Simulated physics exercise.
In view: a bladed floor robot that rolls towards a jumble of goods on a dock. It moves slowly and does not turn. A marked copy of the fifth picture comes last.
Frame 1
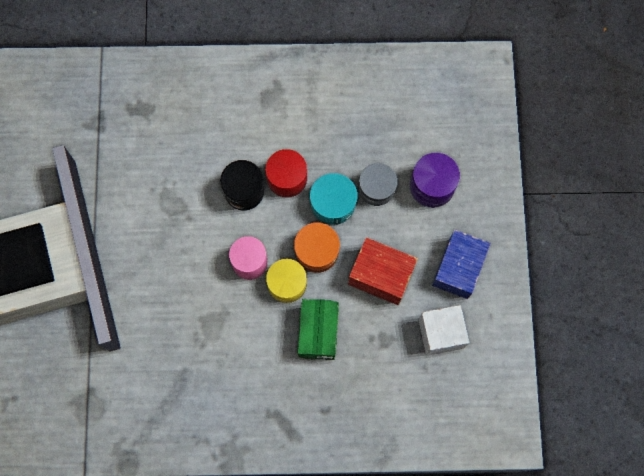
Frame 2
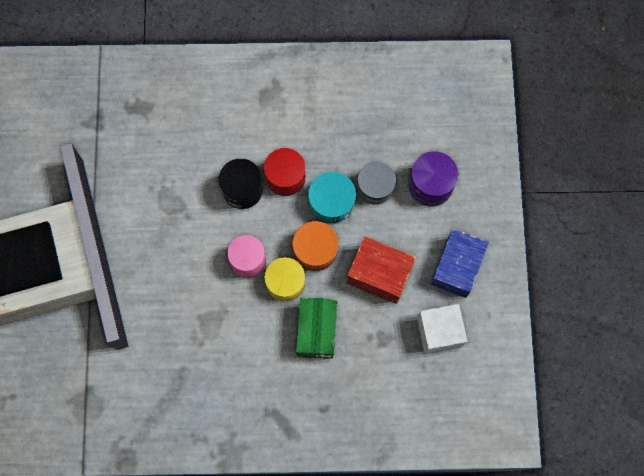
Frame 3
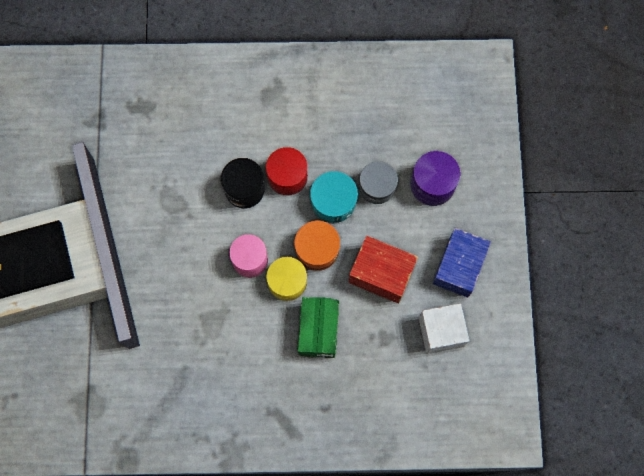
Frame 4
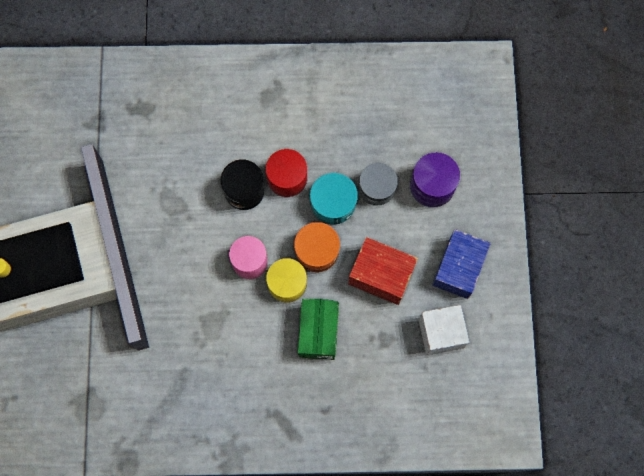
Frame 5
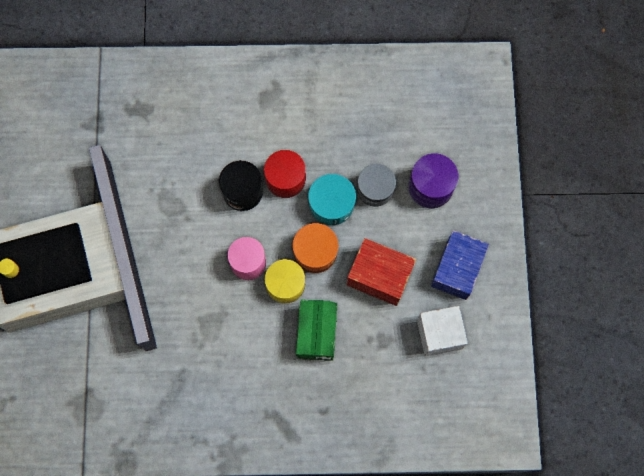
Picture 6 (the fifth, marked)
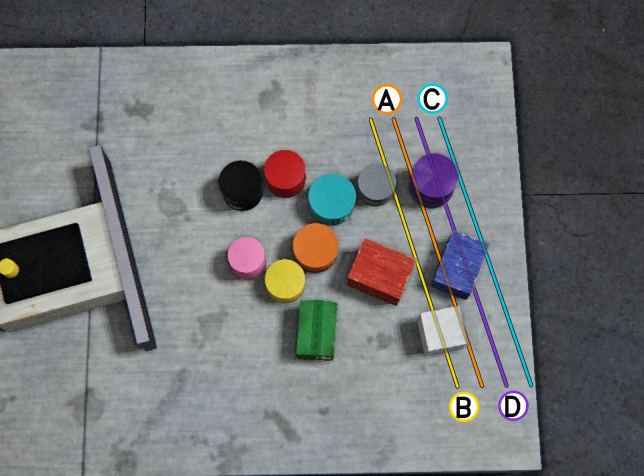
At the start, a flat gray blade on a pale robot stands at the left of a dock, apart from a jumble of colored canisters, pails, crates and a green parcel. The robot then creeps slowly rightward without turning, narrowing the gap slightly, while the goods stay still.
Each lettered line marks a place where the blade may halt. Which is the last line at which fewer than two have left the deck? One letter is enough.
A.
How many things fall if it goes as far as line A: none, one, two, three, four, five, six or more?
In all, one.
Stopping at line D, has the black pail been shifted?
Yes.
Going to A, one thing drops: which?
The blue crate.
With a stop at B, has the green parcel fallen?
By then, no.
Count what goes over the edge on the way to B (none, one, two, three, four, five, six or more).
The count is none.
On the marked copy, A at (437, 248); B at (413, 248); C at (484, 247); D at (460, 248).
Following A. Soon after the start, robot (165, 259); black pail (246, 186); pink canister (263, 255).
Later, robot (280, 258); blue crate (471, 260); purple canister (443, 179).
In the end, robot (369, 256); blue crate over the edge; white crate (524, 323); one fallen.
As for the rest, B is within the limit but short; C drops five; D drops three.
